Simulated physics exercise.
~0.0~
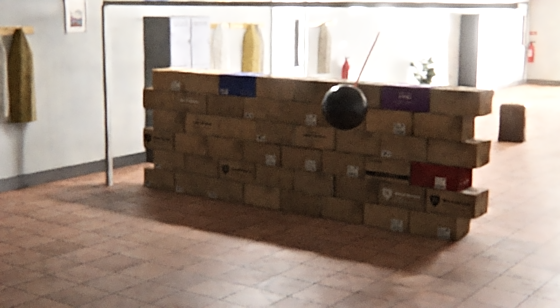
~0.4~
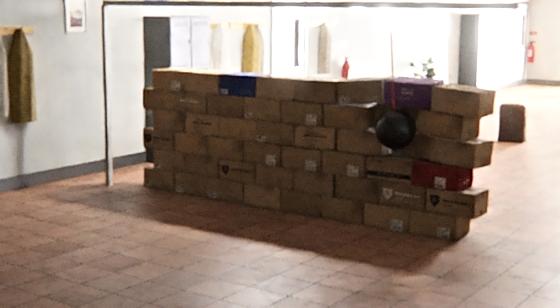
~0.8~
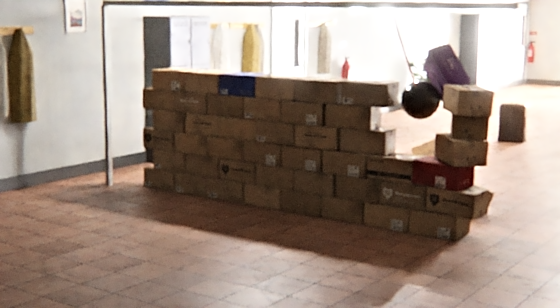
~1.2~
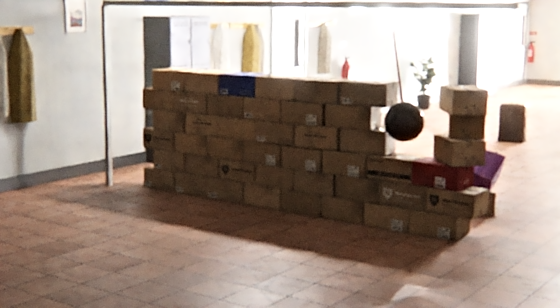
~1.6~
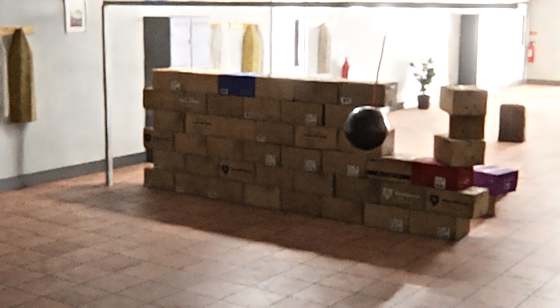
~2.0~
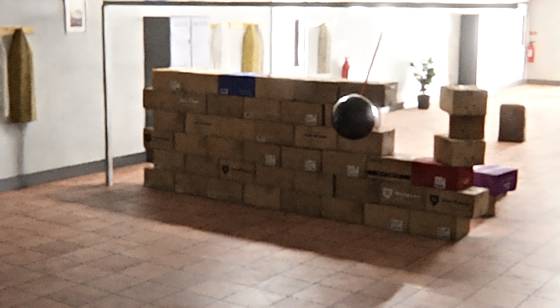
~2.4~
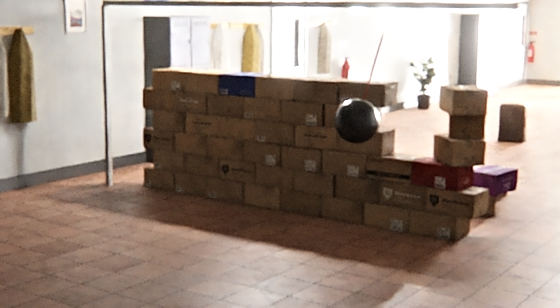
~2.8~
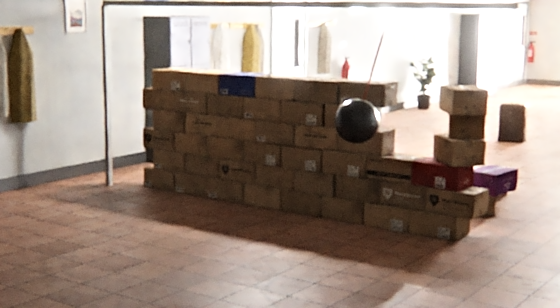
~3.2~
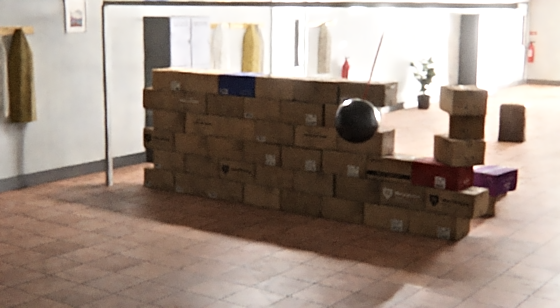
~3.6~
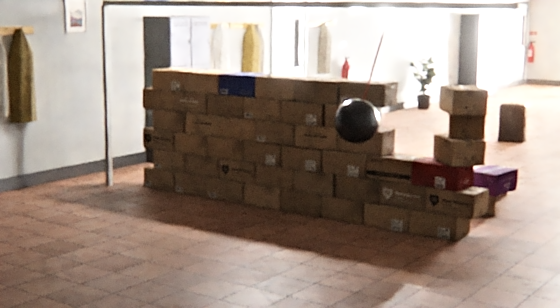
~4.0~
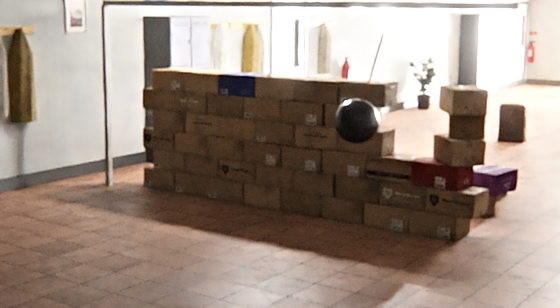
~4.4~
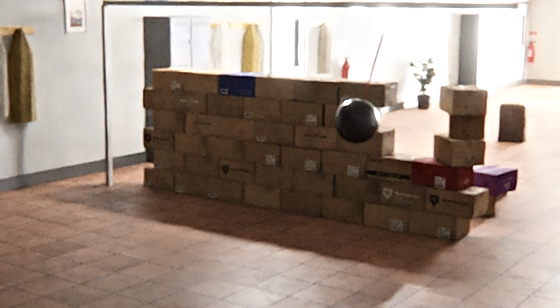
In a tiled hall, a dark ball on a line swung right into a wall of cartons, knocking the purple one off the top near the right end, then swung back left and stopped before the gap, with the purple carton lying behind the red one.
